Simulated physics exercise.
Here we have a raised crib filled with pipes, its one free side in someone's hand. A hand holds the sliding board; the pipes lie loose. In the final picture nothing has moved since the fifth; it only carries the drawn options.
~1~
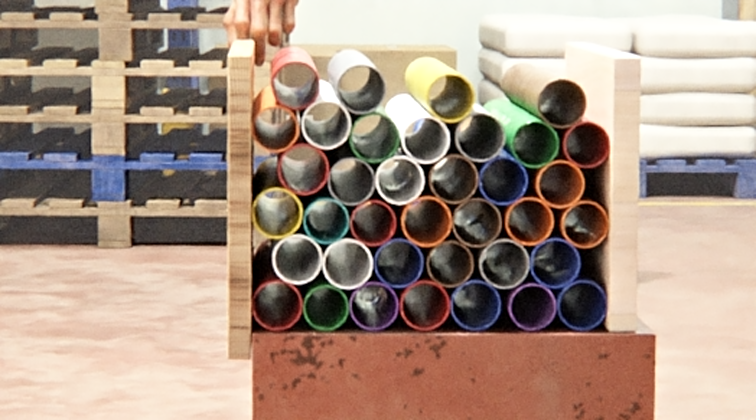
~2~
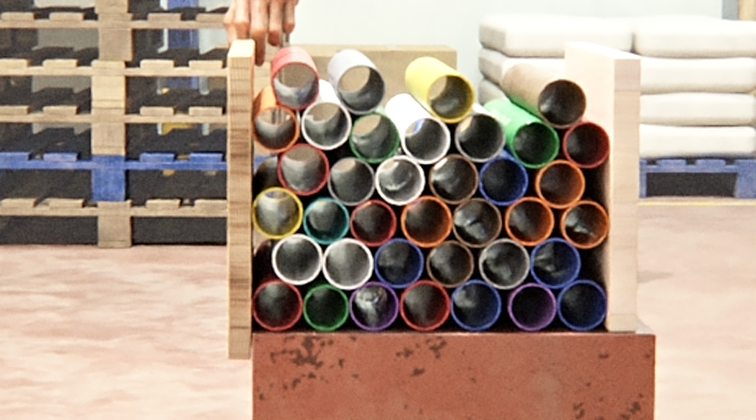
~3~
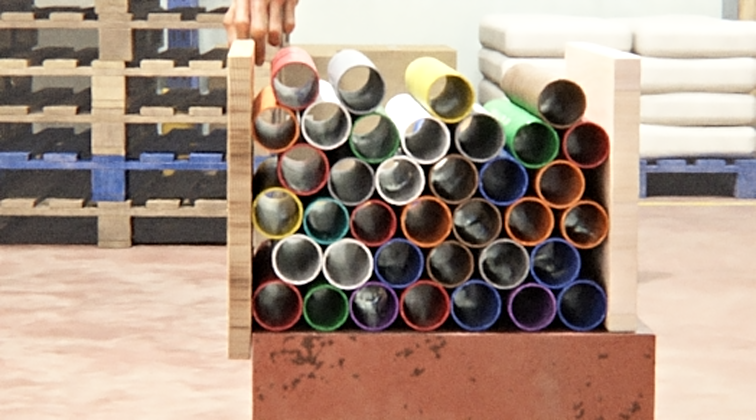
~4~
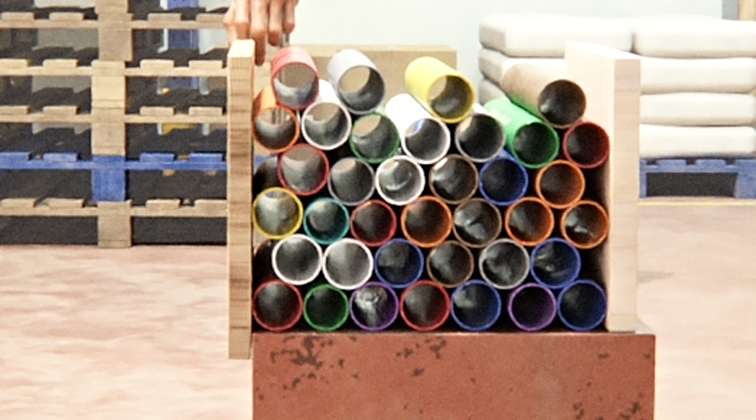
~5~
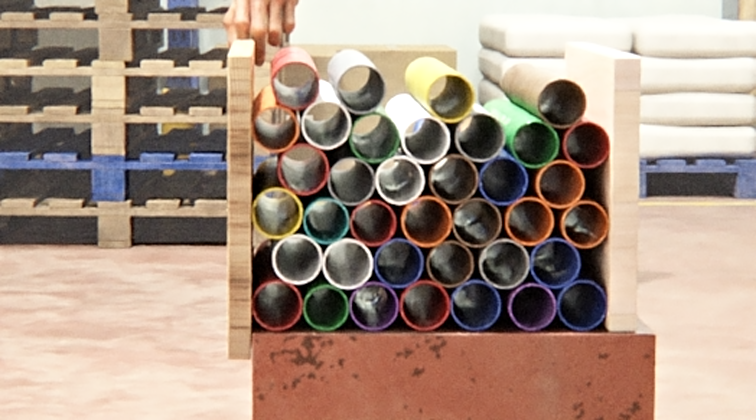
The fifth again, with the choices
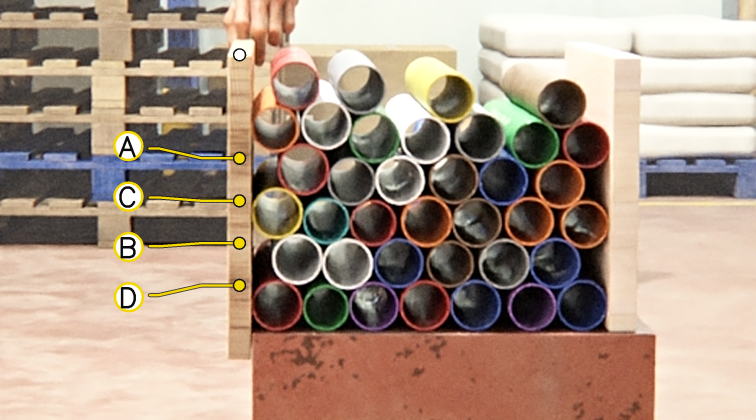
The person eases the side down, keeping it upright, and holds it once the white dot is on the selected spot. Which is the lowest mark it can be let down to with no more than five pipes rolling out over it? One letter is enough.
Slide it to B.
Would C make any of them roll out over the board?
Yes, at C.
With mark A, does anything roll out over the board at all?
No, at A.
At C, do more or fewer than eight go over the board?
It loses fewer than eight.
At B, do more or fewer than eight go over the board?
It loses fewer than eight.
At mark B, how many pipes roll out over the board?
At B the number is two.
On the marked copy, A at (239, 158); B at (239, 243); C at (239, 201); D at (239, 286); the white dot at (239, 55).
Following B. Soon after the start, top of the board (252, 140).
Later, top of the board (252, 236).
In the end, top of the board (252, 242), two out over the board.
As for the rest, A none out over the board; C two out over the board; D six out over the board.
